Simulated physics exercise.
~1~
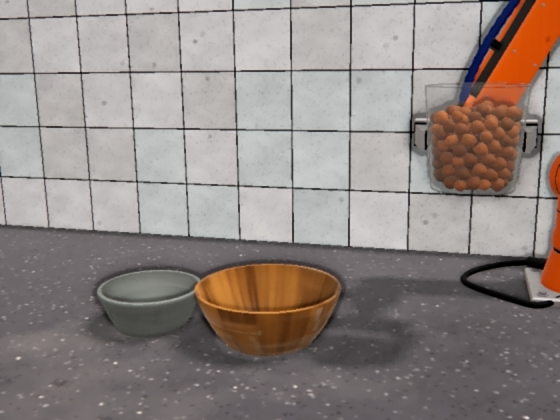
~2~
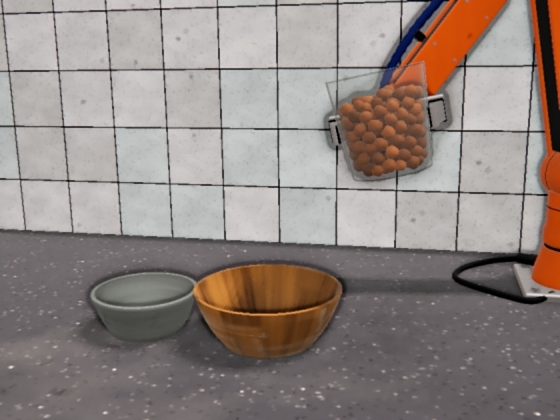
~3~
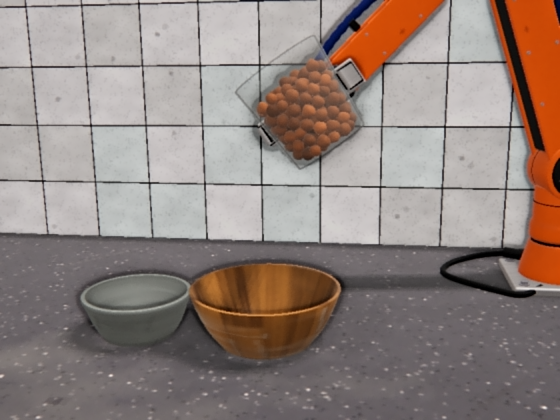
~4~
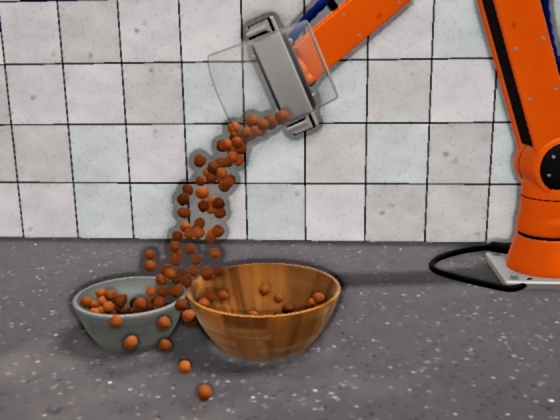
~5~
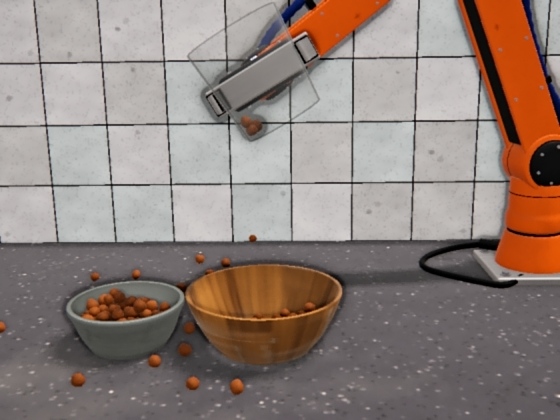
To begin with, an orange robot arm holds a clear container full of round brown hazelnuts upright above a speckled grey counter, to the right of a grey bowl and a larger wooden bowl. The arm carries the container left, tilting it as it goes. Near the bowls it tips right over, and the nuts pour down in a stream, landing in both bowls and bouncing off their rims. At the end, the grey bowl is heaped with nuts, the wooden one holds fewer, several lie scattered on the counter, and a few remain in the tilted container.
